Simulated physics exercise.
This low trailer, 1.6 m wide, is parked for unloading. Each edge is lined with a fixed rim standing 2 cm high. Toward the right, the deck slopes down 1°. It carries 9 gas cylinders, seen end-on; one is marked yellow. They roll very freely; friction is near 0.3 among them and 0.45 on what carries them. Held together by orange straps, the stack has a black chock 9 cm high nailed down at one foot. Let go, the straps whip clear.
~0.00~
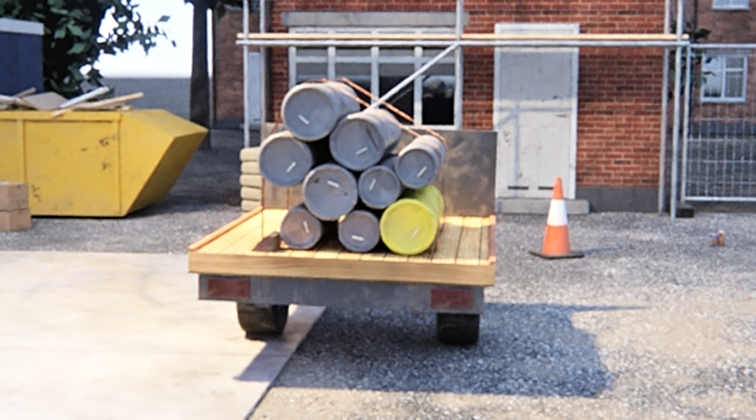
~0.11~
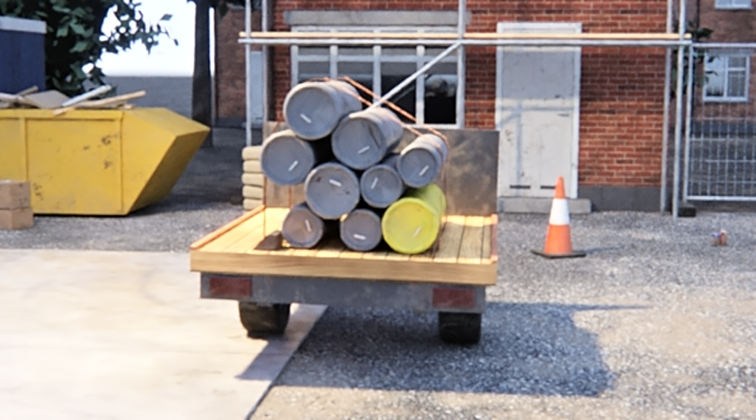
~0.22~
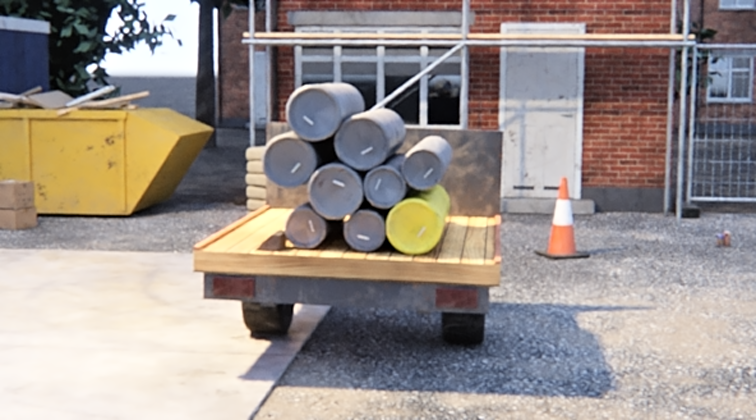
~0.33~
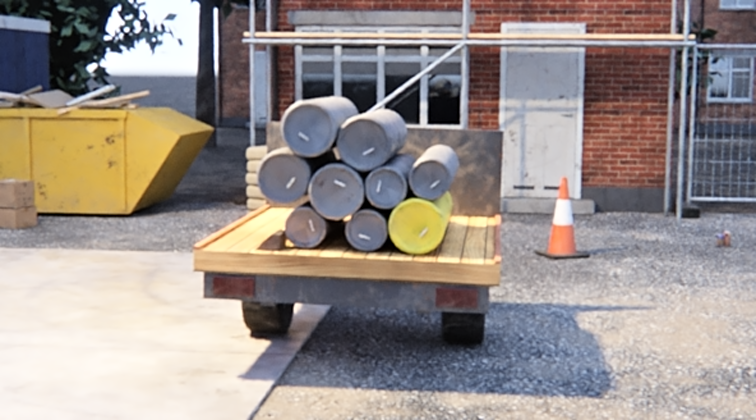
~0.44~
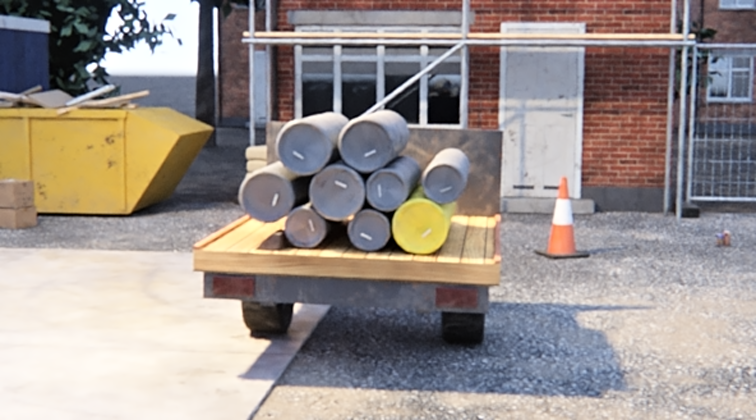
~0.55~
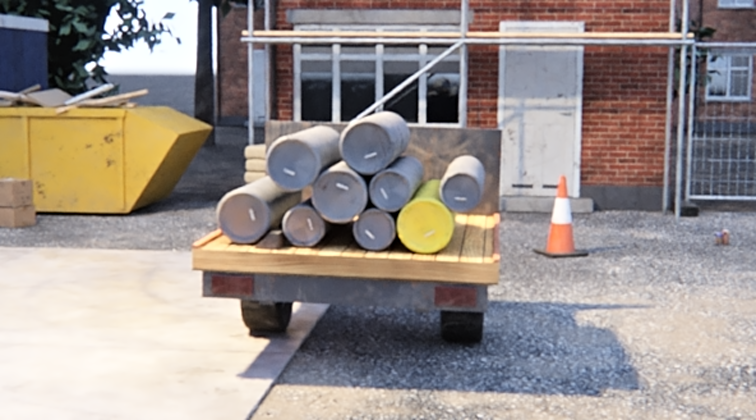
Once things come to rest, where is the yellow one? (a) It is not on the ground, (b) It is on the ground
(b) It is on the ground.
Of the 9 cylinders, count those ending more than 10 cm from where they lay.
The tally comes to 9.
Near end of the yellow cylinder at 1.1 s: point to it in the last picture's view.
I'd point to somewhere near (483, 228).
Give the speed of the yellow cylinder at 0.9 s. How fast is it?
Near 0.6 m/s at that time.
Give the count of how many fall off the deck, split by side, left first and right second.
Left 2, right 4.
By 0.9 s, yellow is on the deck, 20 cm from the right edge, rolling right; 2 of 9 are off.
By 1.1 s, yellow is on the deck, 10 cm from the right edge, rolling right; 2 of 9 are off.
By 1.4 s, yellow is dropping off the right side; 4 of 9 are off.
Finally (6.3 s), yellow is on the ground to the right; 6 of 9 are off.
